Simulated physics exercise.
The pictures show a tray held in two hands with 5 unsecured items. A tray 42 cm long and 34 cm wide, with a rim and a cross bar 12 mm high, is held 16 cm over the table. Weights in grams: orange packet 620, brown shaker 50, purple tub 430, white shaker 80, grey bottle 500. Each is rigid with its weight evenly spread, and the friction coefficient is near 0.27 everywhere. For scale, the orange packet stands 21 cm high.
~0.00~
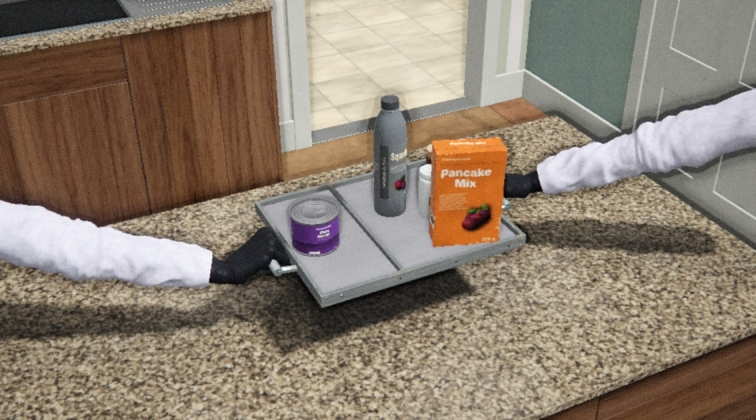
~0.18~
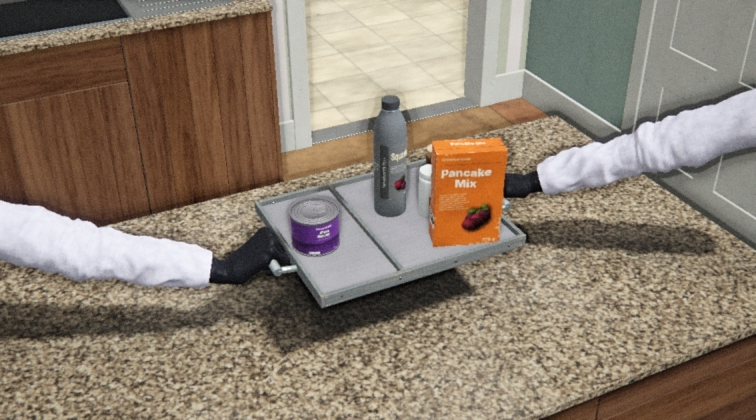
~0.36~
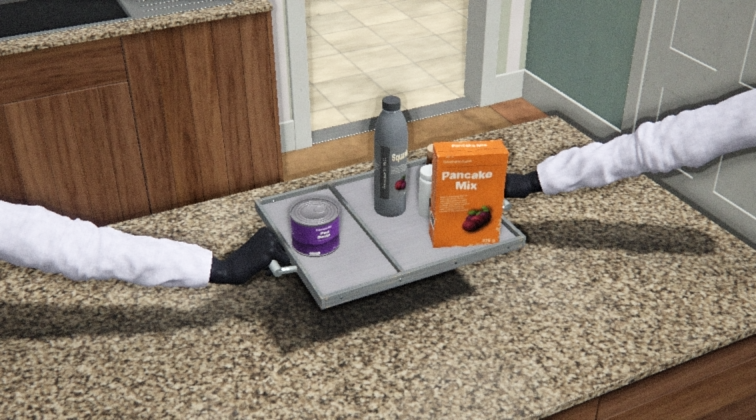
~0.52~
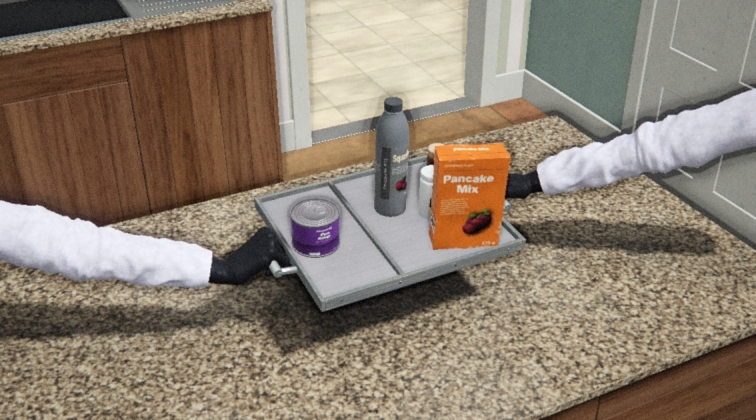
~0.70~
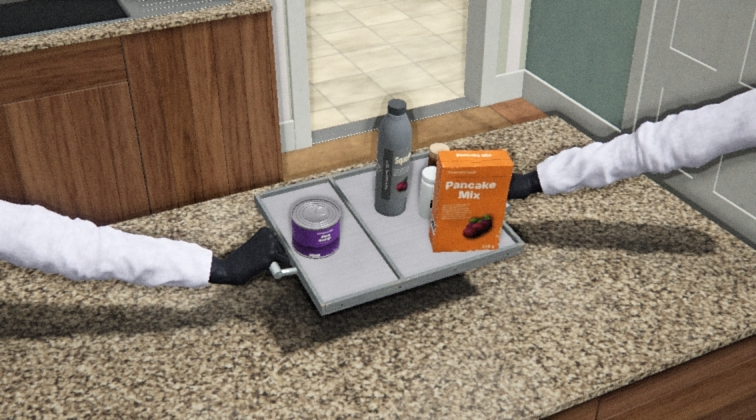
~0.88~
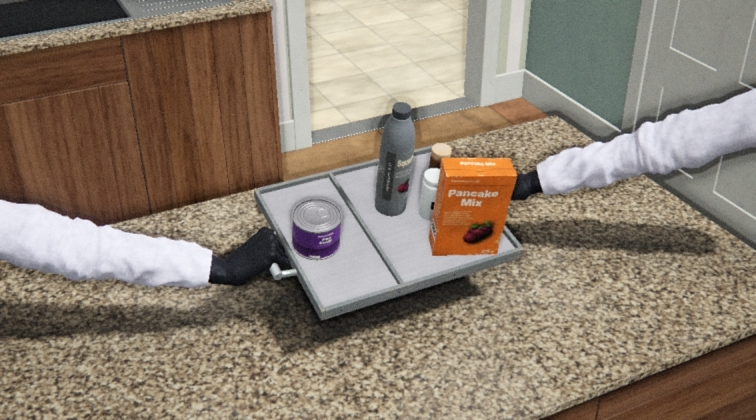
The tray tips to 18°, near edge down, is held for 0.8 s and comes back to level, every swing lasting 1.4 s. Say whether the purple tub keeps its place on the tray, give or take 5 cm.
The purple tub ends elsewhere.
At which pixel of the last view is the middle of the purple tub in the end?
At about (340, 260).
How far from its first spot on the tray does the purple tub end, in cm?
Some 12 cm.
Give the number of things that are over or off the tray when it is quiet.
That comes to 4.
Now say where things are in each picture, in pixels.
In the first frame, tray level; purple tub (315, 227); orange packet (466, 193).
In the second frame, tray level; grey bottle (390, 156).
In the third frame, tray at 1°, near edge down; orange packet (467, 195).
In the fourth frame, tray at 3°, near edge down; grey bottle (392, 157).
In the fifth frame, tray at 7°, near edge down; orange packet (469, 202).
In the sixth frame, tray at 11°, near edge down; purple tub (316, 229); white shaker (432, 195).
After 1.78 s, tray at 18°, near edge down; orange packet now off the tray; purple tub slid 8 cm near (334, 263); grey bottle slid 9 cm.
After 2.58 s, tray at 17°, near edge down; brown shaker and grey bottle now off the tray; purple tub slid 12 cm near (342, 277); white shaker tipped 27° from how it sat.
After 2.98 s, tray at 10°, near edge down; white shaker now off the tray; purple tub slid 12 cm near (342, 270).
At rest (4.2 s), off the tray, orange packet, brown shaker, white shaker and grey bottle; not toppled but over 5 cm from the start, purple tub. In the last view, purple tub near (340, 260).
